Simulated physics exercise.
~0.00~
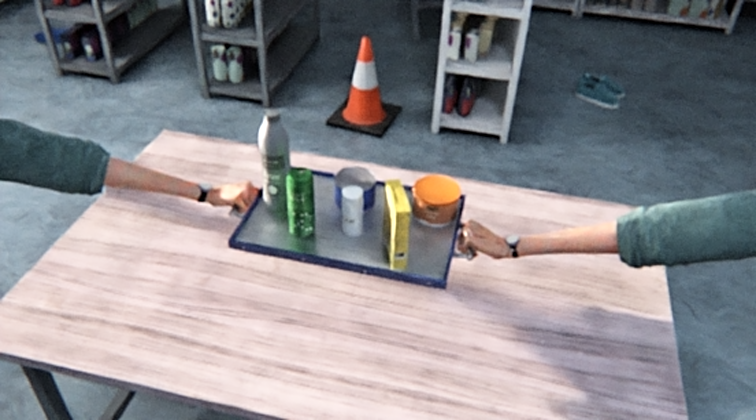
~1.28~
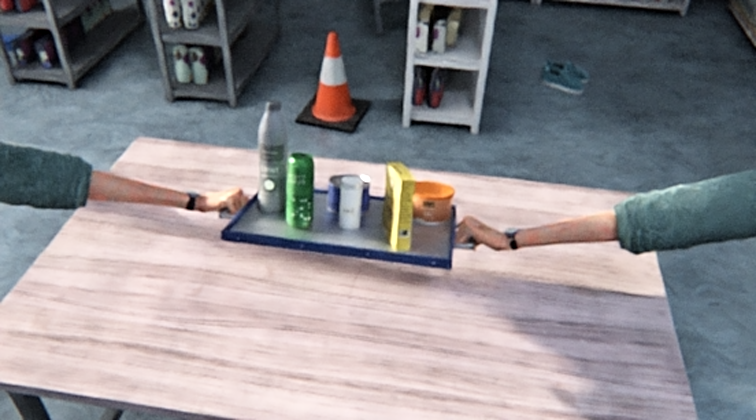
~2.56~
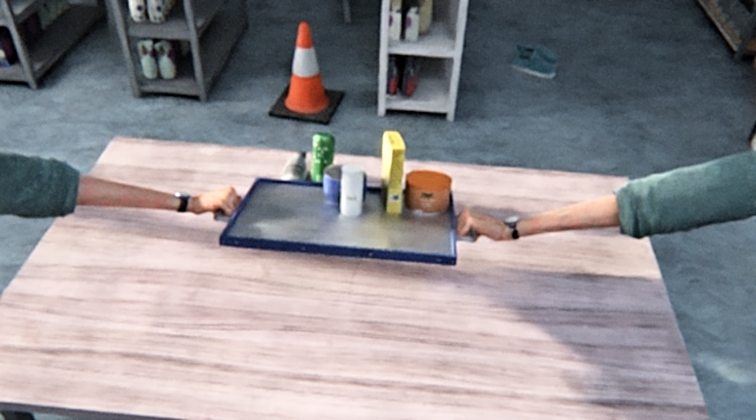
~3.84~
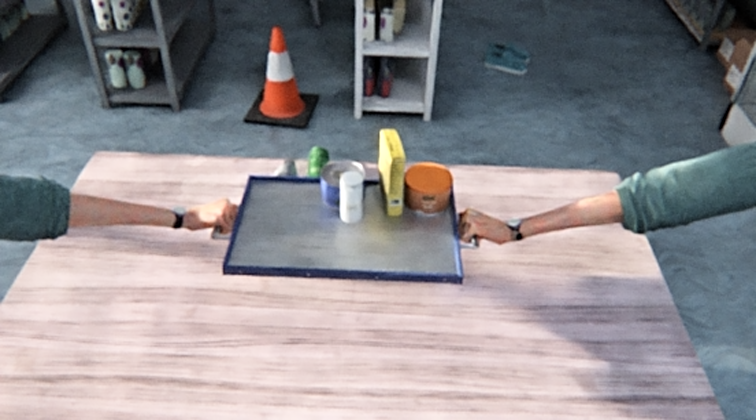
A blue-rimmed tray is held at either end by two hands in green sleeves, over a pale wooden table in a storeroom with shelves and an orange cone behind, seen from above. On it stand a grey bottle and green can at left, a white shaker and blue tub in the middle, and a yellow packet and orange tub at right. The hands tip the far edge down, and several things lean and slide away. The bottle and then the can topple off the far side. The tray is levelled, with the shaker, packet and both tubs still upright on it.
